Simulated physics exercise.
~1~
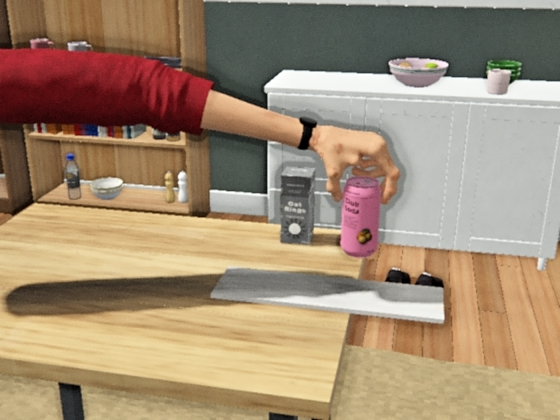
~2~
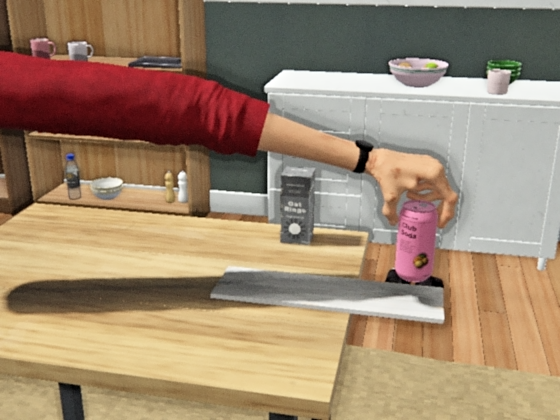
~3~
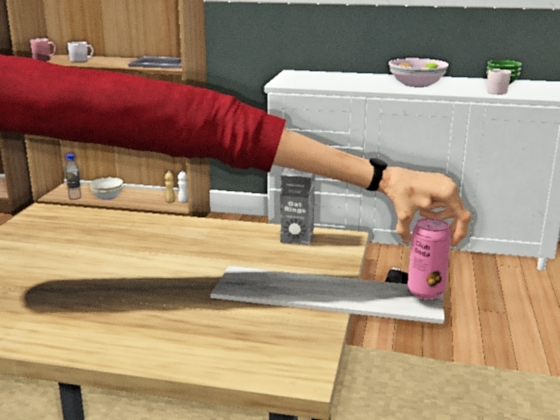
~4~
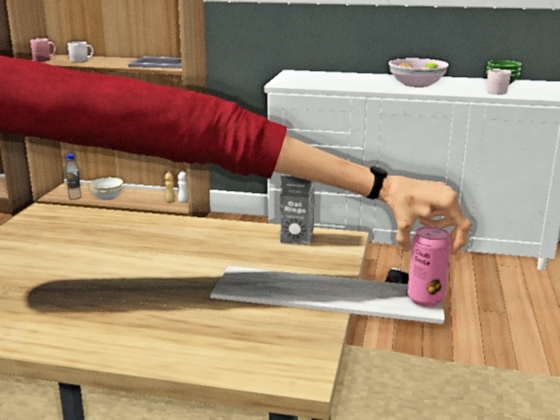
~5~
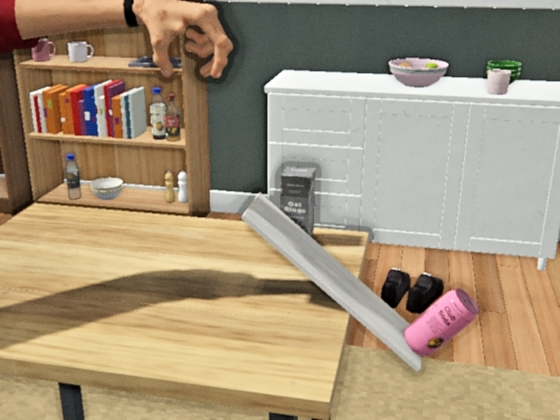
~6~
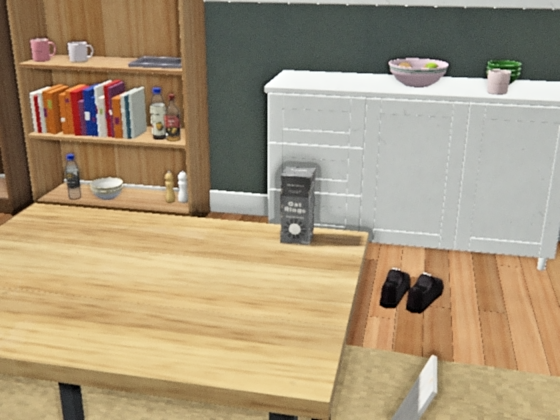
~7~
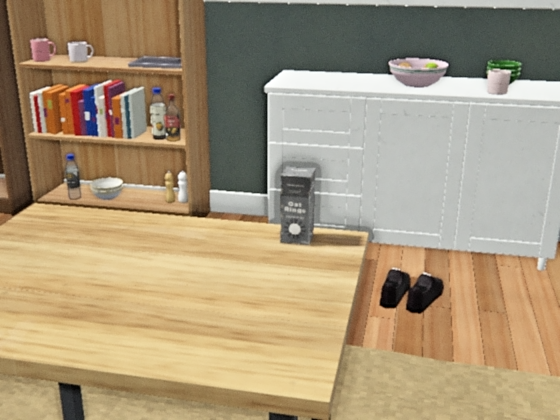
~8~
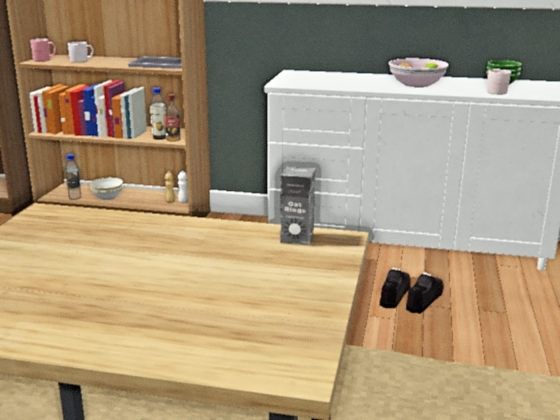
A hand setting a pink can on a white board's overhanging end, the board tipping and both dropping off the table.
